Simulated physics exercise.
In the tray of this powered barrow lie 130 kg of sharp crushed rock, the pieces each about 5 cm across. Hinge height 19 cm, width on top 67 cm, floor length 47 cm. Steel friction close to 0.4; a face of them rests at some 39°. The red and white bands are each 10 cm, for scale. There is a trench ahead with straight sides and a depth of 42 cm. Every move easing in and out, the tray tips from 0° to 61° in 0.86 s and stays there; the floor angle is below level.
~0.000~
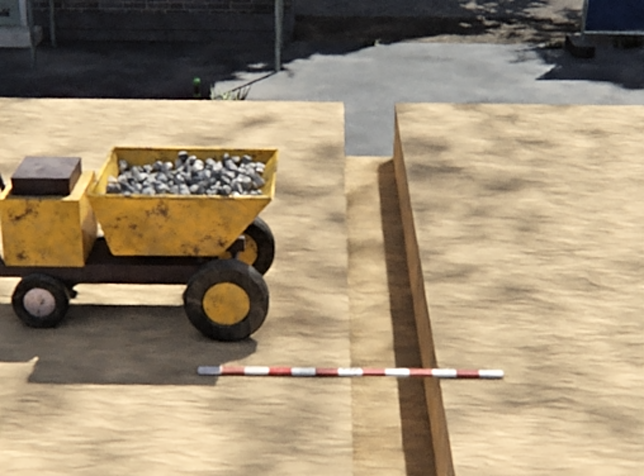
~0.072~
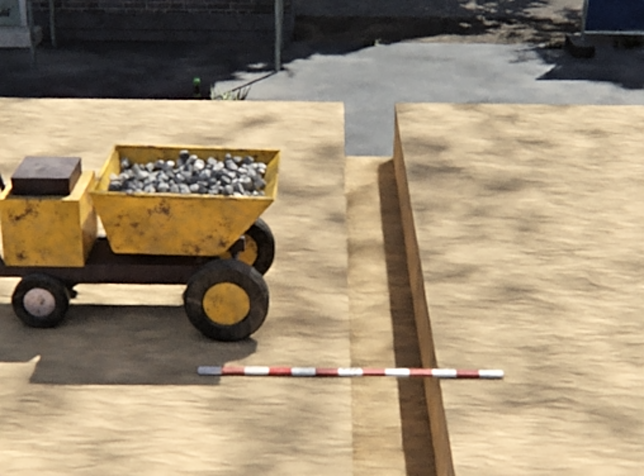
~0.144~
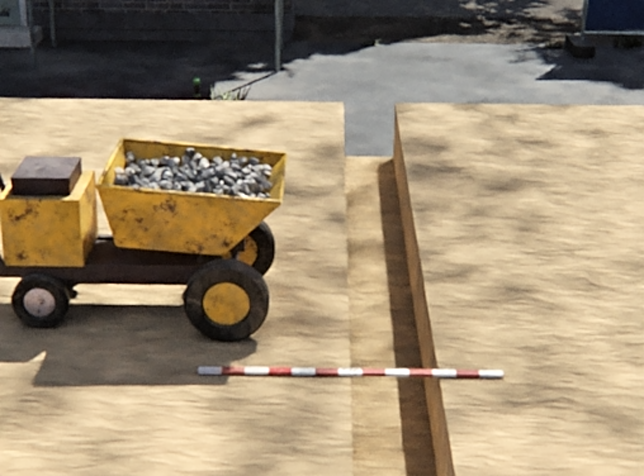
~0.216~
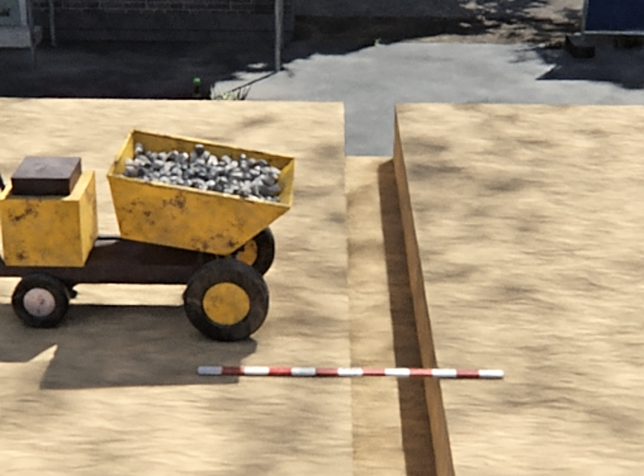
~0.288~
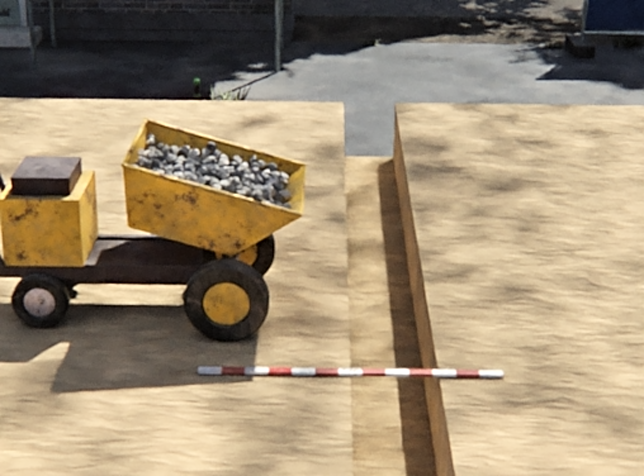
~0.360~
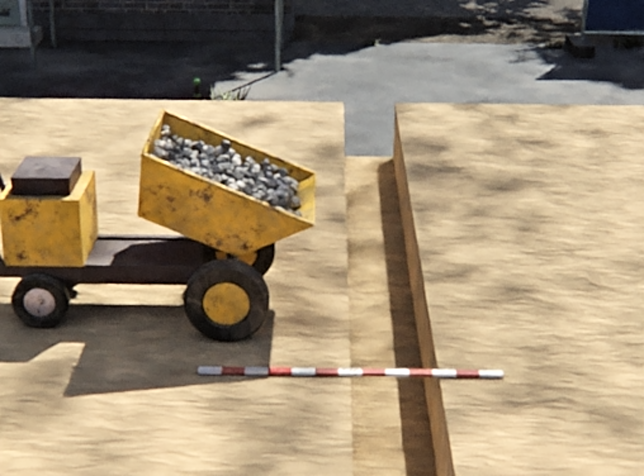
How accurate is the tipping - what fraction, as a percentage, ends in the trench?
Close to 49 in every hundred.
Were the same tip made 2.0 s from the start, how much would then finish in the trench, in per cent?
35 per cent.
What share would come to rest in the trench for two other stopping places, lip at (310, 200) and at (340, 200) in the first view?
From the first spot near 40, from the second near 15 per cent.
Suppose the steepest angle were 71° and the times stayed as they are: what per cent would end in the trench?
In that case some 95 per cent.
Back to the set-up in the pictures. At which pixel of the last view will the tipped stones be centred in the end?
Somewhere near pixel (392, 387).
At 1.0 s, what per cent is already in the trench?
Close to 10 per cent at that time.
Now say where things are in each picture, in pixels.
In the first frame, lip at (272, 199), floor tilted 0°, highest stones at (209, 172).
In the second frame, lip at (274, 200), floor tilted 1°, highest stones at (205, 171); the stones move at 0.2 m/s on average.
In the third frame, lip at (281, 203), floor tilted 5°, highest stones at (170, 169); the stones move at 0.5 m/s on average.
In the fourth frame, lip at (290, 208), floor tilted 10°, highest stones at (148, 162); the stones move at 0.6 m/s on average.
In the fifth frame, the tray is at 16°, its lip at (302, 215); the top of the load is at (155, 153); the stones move at 0.8 m/s on average.
In the sixth frame, lip at (313, 225), floor tilted 23°, highest stones at (171, 145); the stones move at 0.8 m/s on average.
After 0.6 s the floor is at 51°; 100 % in the tray; the foremost stones are at (331, 249).
After 1.0 s the floor is at 61°; 92 % in the tray, 8 % in the trench; the foremost stones are at (394, 317).
After 1.3 s the floor is at 61°; 69 % in the tray, 31 % in the trench; the foremost stones are at (430, 385).
After 3.3 s the floor is at 61°; 51 % in the tray, 49 % in the trench; the foremost stones are at (428, 380).
